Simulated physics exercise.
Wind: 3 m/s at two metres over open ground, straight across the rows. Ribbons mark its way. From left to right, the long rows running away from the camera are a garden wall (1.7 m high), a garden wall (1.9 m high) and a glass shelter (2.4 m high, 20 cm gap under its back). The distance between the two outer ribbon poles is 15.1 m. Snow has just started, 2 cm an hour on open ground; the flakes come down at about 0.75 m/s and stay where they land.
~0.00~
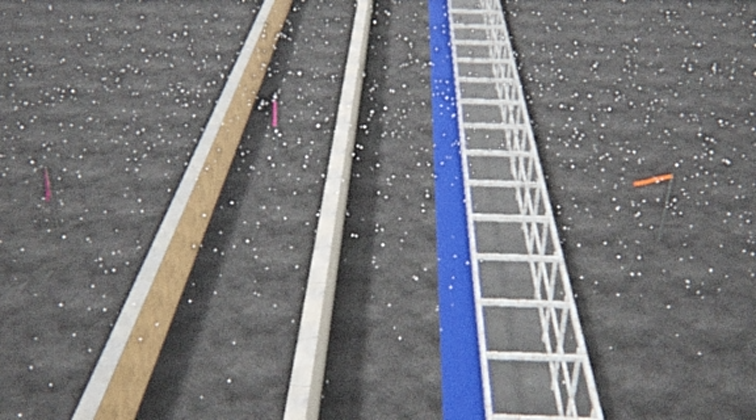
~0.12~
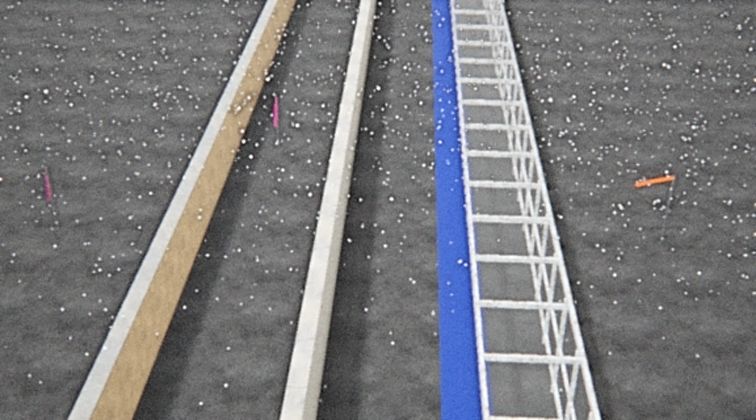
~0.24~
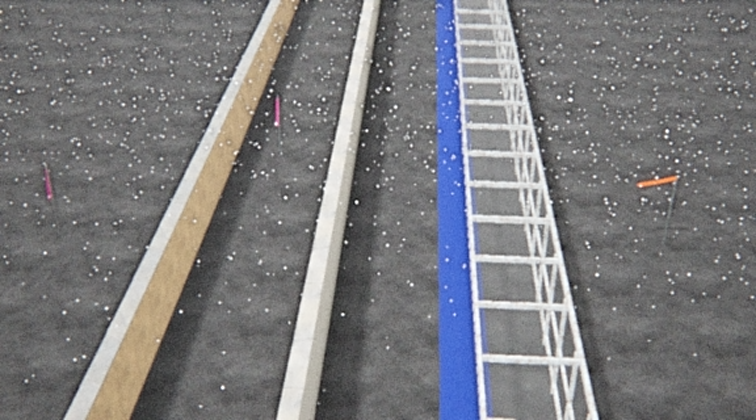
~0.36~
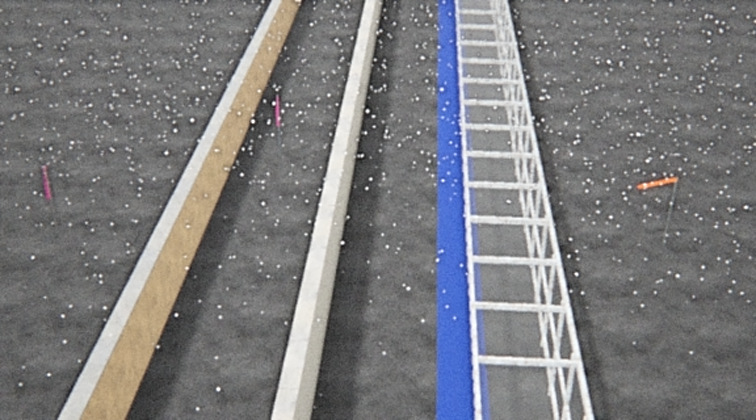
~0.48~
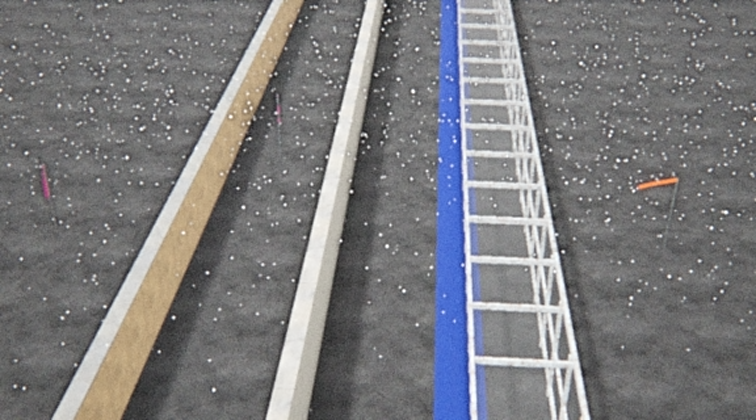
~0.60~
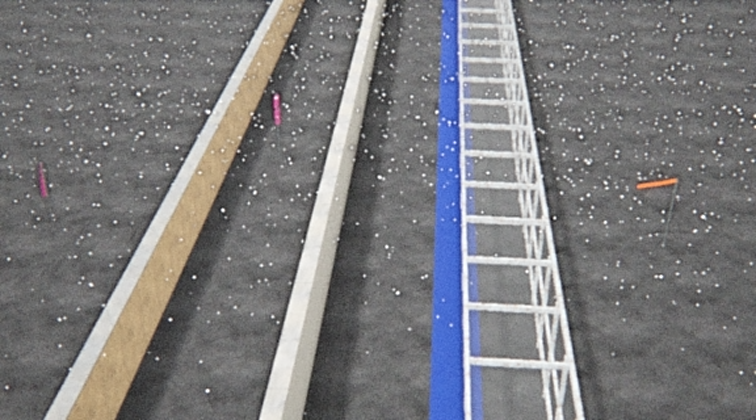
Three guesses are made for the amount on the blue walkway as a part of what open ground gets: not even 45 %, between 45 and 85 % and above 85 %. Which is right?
Less than 45 % of the open amount.
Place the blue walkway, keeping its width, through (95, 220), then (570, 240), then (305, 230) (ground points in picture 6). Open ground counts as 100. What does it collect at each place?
First around 90 percent, next around 110 percent, last around 80 percent.
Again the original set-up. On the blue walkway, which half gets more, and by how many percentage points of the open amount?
Leftward half gets more, roughly 20 points.
After 10 minutes open ground has 3 mm and the blue walkway 1 mm.
After 30 minutes open ground has 10 mm and the blue walkway 2 mm.
After 60 minutes open ground has 20 mm and the blue walkway 4 mm, so the blue walkway has 18 % of the open amount; the left half of it has 29 %, the right half 7 %.
